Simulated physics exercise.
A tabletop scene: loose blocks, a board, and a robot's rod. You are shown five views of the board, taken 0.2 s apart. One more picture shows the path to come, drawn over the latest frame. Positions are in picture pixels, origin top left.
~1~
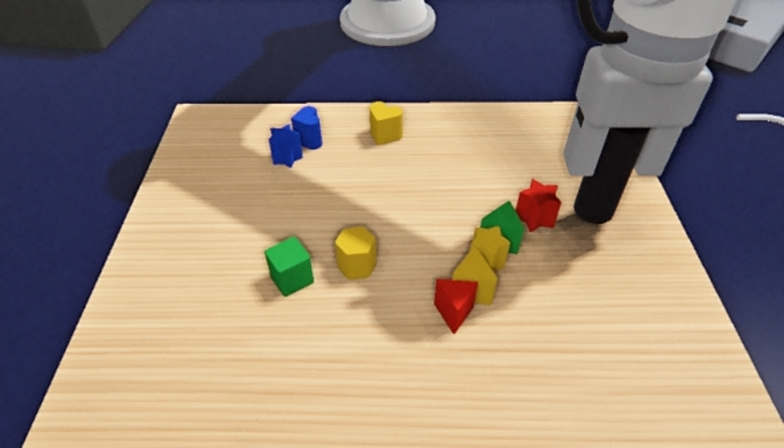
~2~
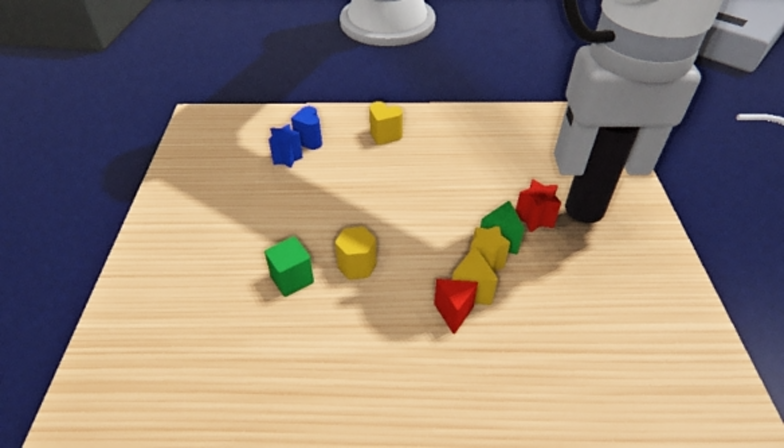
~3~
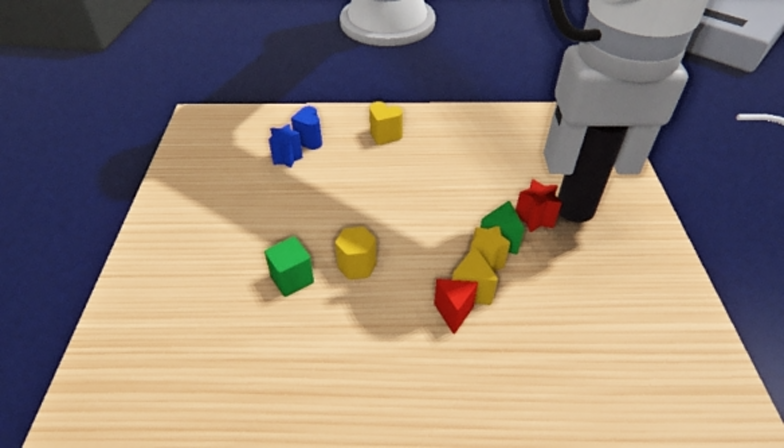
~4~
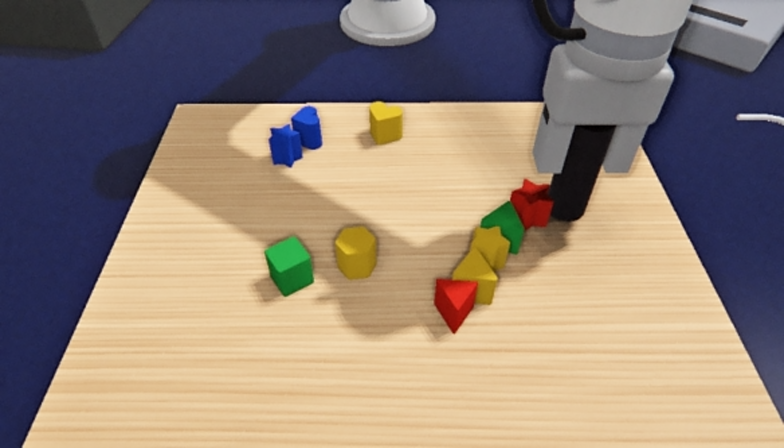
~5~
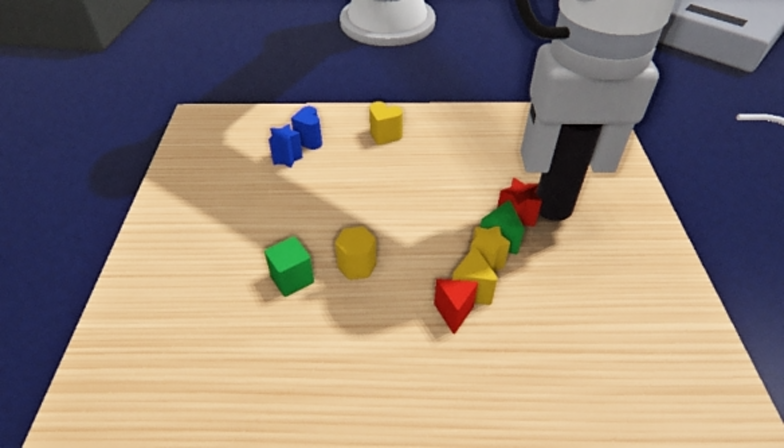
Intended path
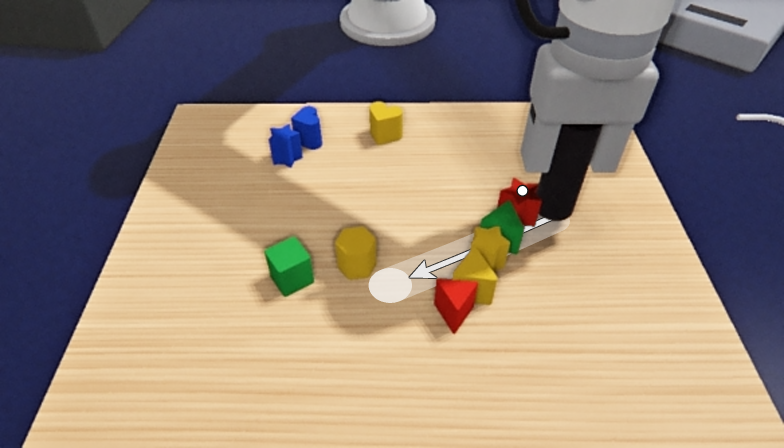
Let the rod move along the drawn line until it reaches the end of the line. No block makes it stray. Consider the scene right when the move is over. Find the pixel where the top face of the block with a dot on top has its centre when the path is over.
Most likely (486, 191).
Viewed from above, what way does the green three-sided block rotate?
Bird's-eye view: Clockwise.
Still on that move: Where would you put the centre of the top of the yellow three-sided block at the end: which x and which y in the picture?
Its top middle: (442, 305).
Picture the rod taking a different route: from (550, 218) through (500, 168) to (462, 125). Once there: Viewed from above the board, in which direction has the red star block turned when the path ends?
It spins against the clock.
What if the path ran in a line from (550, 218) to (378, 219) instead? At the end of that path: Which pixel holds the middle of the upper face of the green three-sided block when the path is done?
I'd guess (464, 216).
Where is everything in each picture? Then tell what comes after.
The first picture shows rod's lower end (593, 210); yellow three-sided block (475, 266); yellow star block (490, 238); green three-sided block (505, 215); red star block (542, 192).
The second picture shows rod (585, 210); blocks still.
The third picture shows rod (575, 209); blocks still.
The fourth picture shows rod (565, 208); red star block (534, 192).
The fifth picture shows rod (553, 207); yellow three-sided block (475, 266); yellow star block (490, 238); green three-sided block (505, 215); red star block (523, 191).
Drawn move, from (550, 218) to (390, 285); the dot is on the red star block.
The first path, step by step. One third of the way, rod (503, 229); yellow star block (490, 241); green three-sided block (473, 218); red star block (488, 191), turned 60° clockwise.
Two thirds of the way, rod (449, 251); yellow three-sided block (450, 295), turned 50° anticlockwise; yellow star block (441, 268), turned 20° anticlockwise; green three-sided block (415, 231), turned 35° clockwise; red star block (486, 191), turned 70° clockwise.
At the end, rod (390, 275); yellow three-sided block (442, 305), turned 80° anticlockwise; yellow star block (404, 288), turned 90° anticlockwise; green three-sided block (383, 231), turned 70° clockwise; red star block (486, 191), turned 70° clockwise.
